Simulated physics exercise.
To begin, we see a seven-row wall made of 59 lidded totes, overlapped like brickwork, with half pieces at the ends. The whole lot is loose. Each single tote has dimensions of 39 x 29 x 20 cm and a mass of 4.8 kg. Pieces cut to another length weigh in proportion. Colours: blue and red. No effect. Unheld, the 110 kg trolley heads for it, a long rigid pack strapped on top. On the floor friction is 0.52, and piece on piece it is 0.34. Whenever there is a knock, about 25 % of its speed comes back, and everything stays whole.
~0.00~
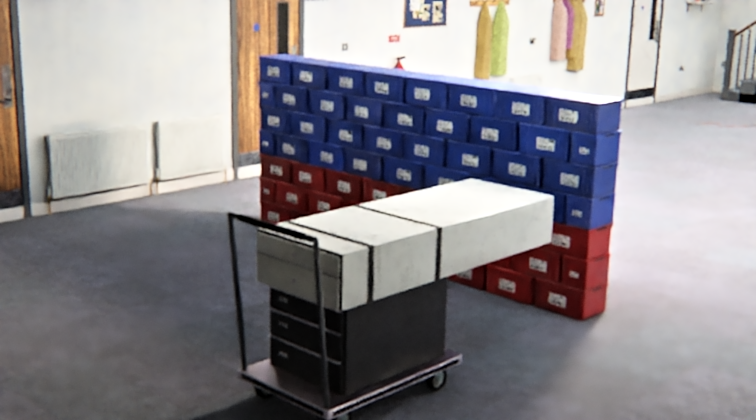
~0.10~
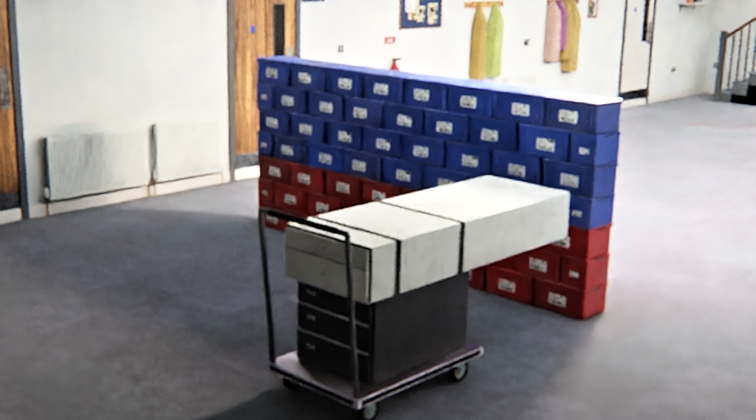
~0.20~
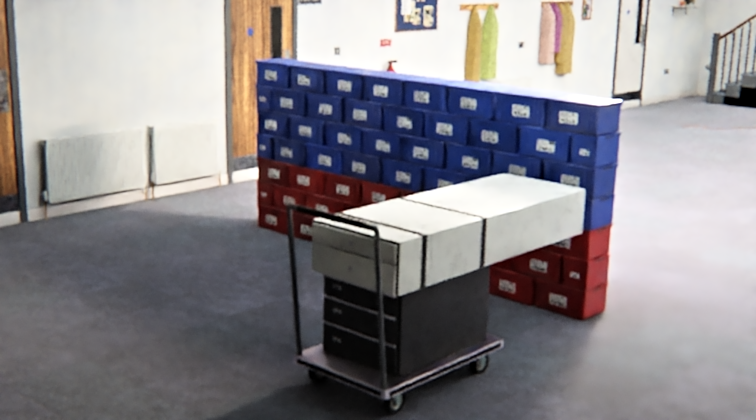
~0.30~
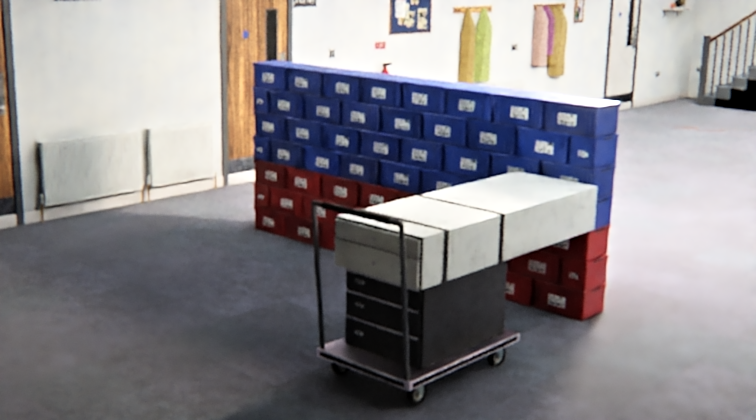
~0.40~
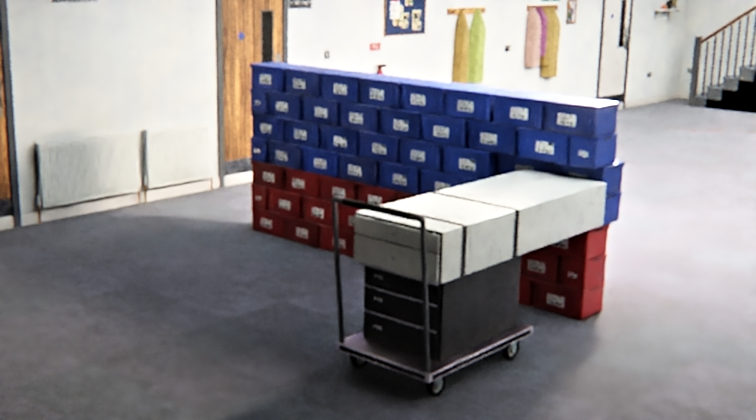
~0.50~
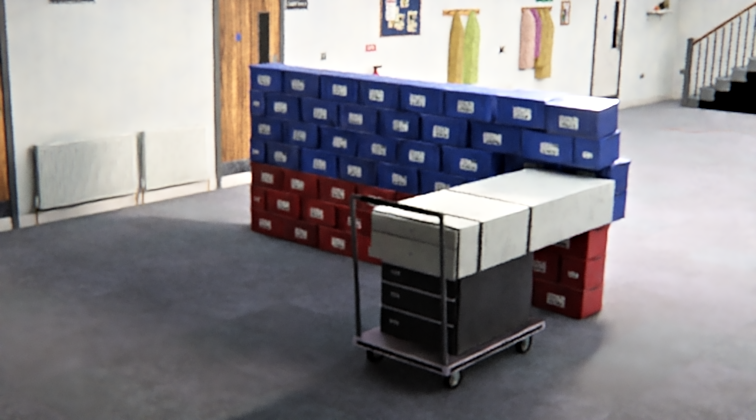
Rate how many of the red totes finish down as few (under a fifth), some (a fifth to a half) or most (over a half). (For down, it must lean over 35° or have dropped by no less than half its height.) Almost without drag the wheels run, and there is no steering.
Few.
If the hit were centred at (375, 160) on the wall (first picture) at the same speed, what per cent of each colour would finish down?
For red it's 0 per cent, for blue 40 per cent.
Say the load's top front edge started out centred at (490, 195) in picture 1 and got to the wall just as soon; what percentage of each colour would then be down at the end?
You'd end up with red at 0 per cent down and blue at 20 per cent.
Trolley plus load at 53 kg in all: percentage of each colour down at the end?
The split would be red 0, then blue 30 per cent.
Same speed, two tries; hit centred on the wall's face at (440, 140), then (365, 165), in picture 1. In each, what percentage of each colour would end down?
For red it's 0 then 10 per cent, for blue 20 then 50 per cent.
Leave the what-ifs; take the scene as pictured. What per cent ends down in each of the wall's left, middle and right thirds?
Going left to right, I get 0, 0 and 50 percent.
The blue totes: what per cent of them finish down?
Share down, blue: 30 percent.
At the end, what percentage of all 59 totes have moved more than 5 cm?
I count 25 % as shifted.
Around 0.74 s, load 46 cm past the wall's line, still rolling; none of the 25 red totes down (3 of 59 in all colours); top red tote unmoved.
Around 1.16 s, load 81 cm past the wall's line, still rolling; none of the 25 red totes down (7 of 59 in all colours); top red tote unmoved.
Around 2.06 s, load 93 cm past the wall's line, still rolling; none of the 25 red totes down (10 of 59 in all colours); top red tote unmoved.
Finally (4.0 s), load 93 cm past the wall's line, stopped; none of the 25 red totes down (10 of 59 in all colours); top red tote unmoved; top blue tote unmoved. That is 0 per cent. Seen by the last camera, middles, top red tote near (429, 207), top blue tote near (390, 93).
